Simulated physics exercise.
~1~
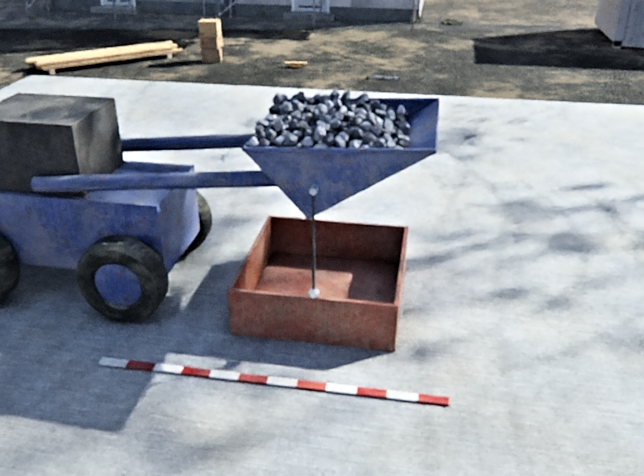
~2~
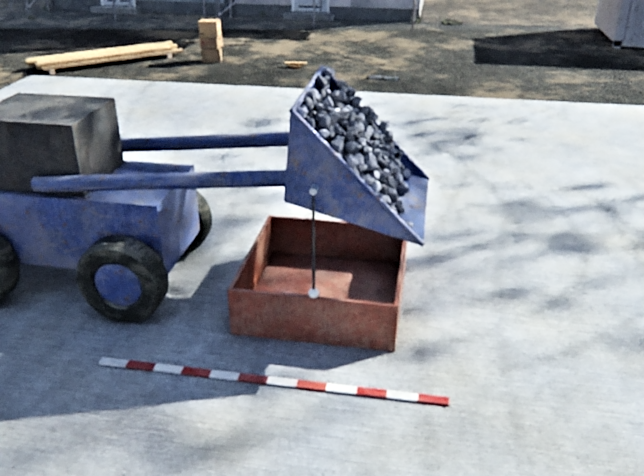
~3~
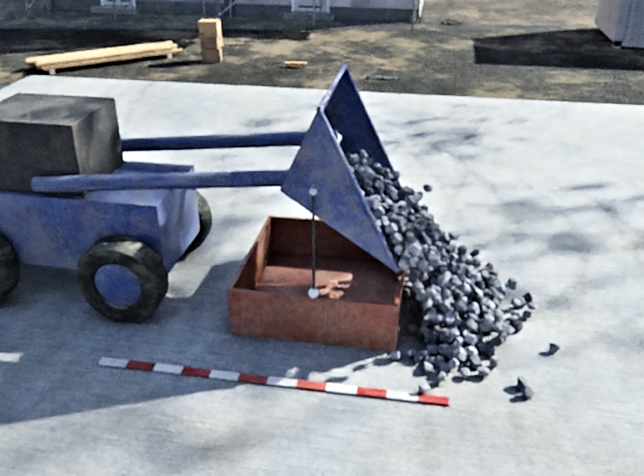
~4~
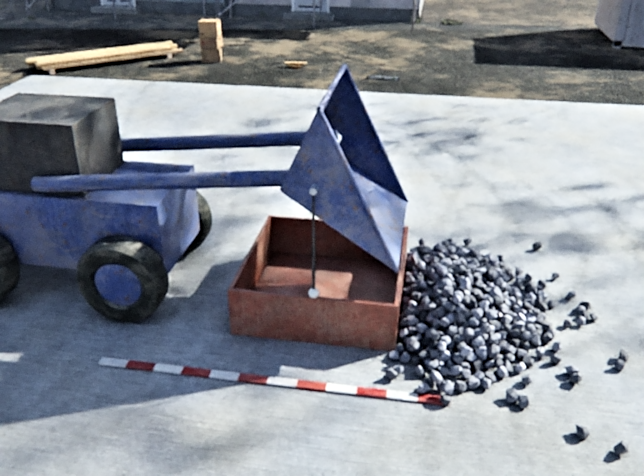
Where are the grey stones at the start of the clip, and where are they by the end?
At the start the stones are piled in the raised blue bucket above the bin. By the end they lie in a heap on the concrete just to the right of the bin, with a few scattered farther out.
